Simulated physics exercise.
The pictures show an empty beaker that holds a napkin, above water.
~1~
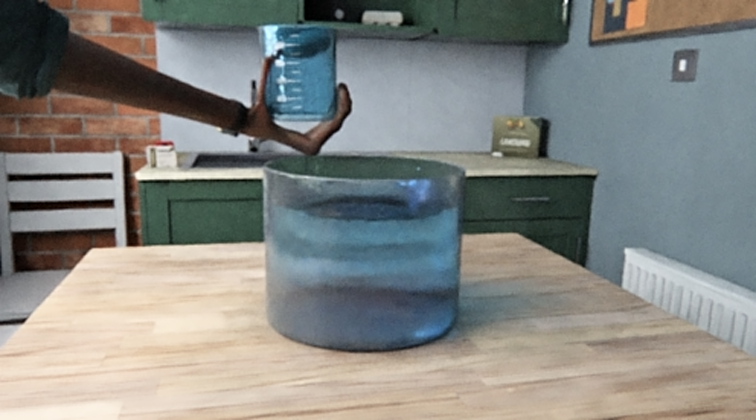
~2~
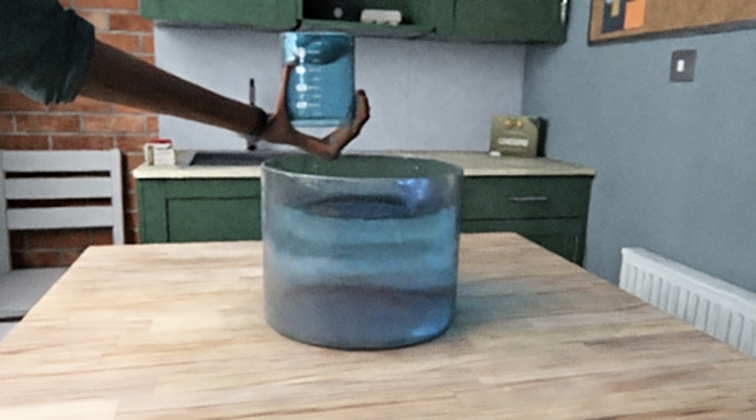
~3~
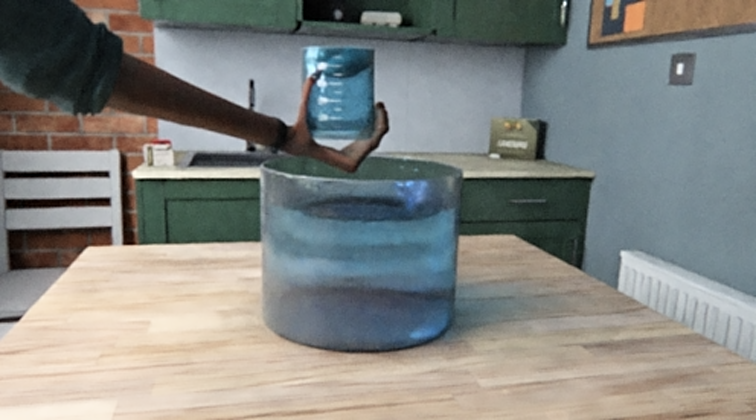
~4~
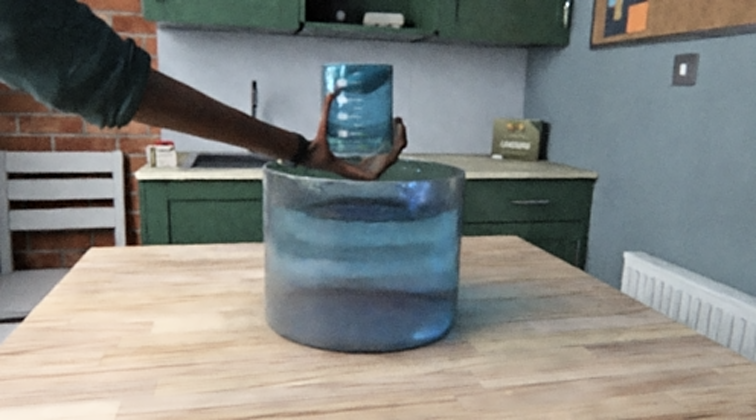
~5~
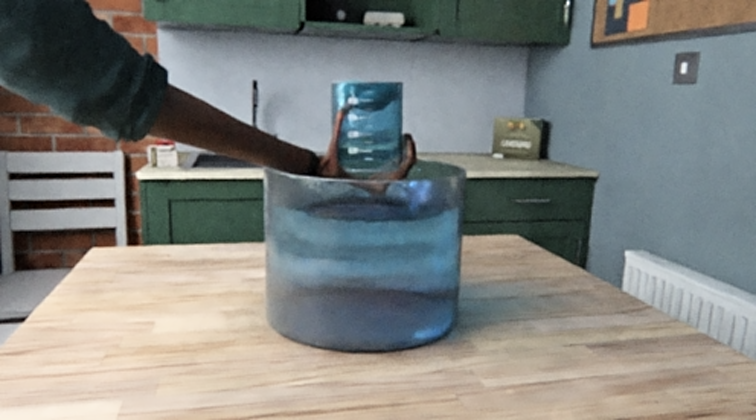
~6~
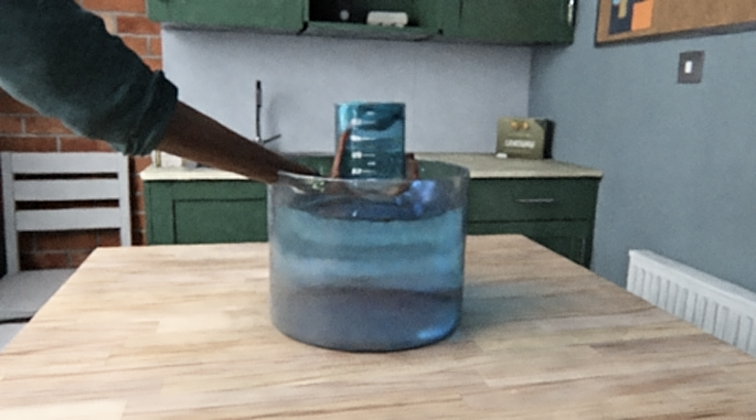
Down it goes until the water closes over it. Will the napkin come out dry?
The napkin stays dry.
Shortly, the beaker enters the water.
Then, air is trapped inside and holds the level down.
At the finish, the beaker is under, still full of air, and the napkin is dry.
